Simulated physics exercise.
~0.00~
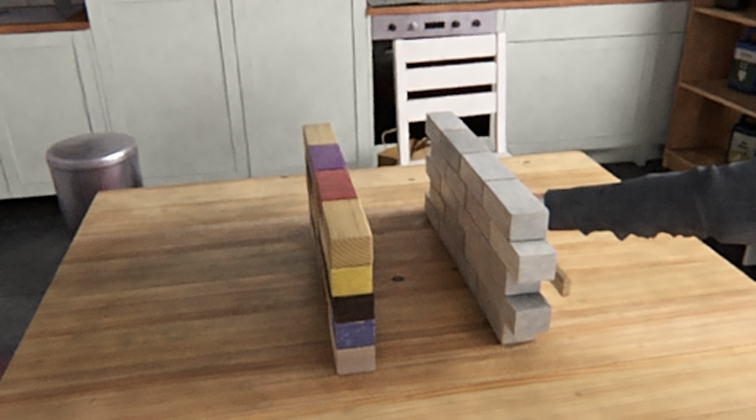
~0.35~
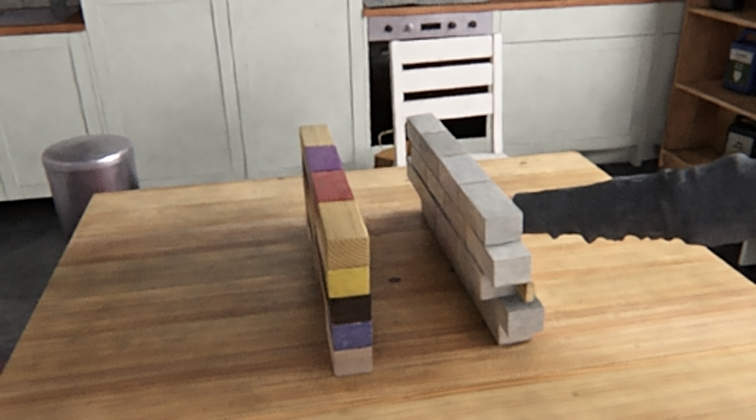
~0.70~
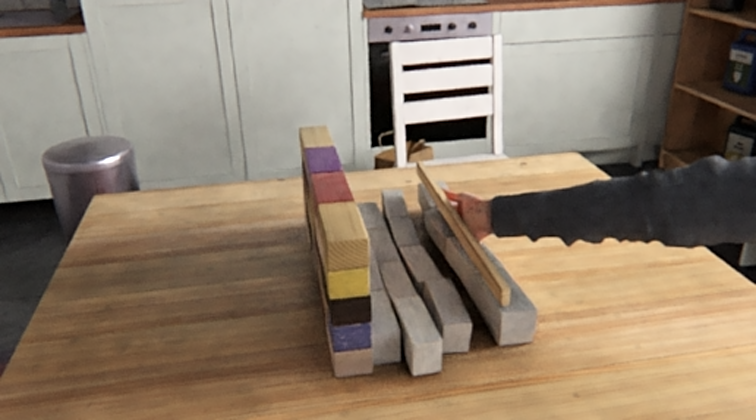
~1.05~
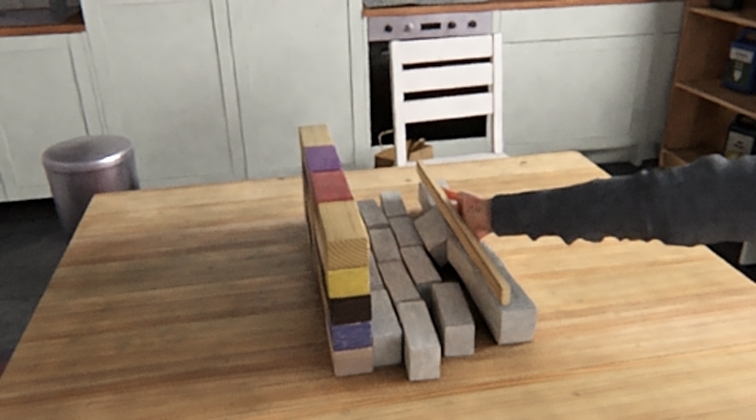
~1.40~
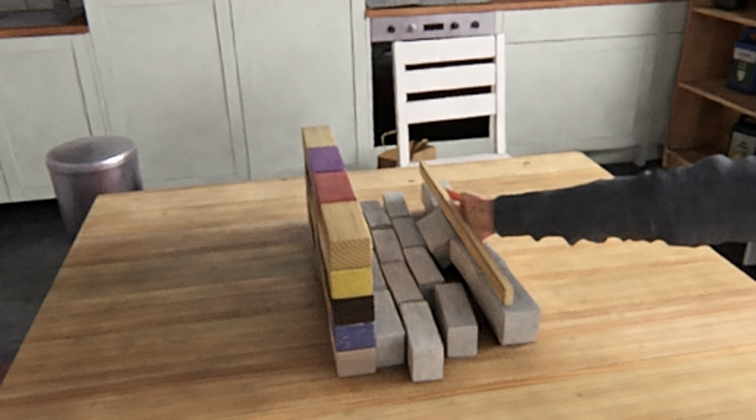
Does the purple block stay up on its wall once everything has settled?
Yes, the purple block stays up in its place on the multicoloured wall, which is still standing after the grey blocks fall beside it.
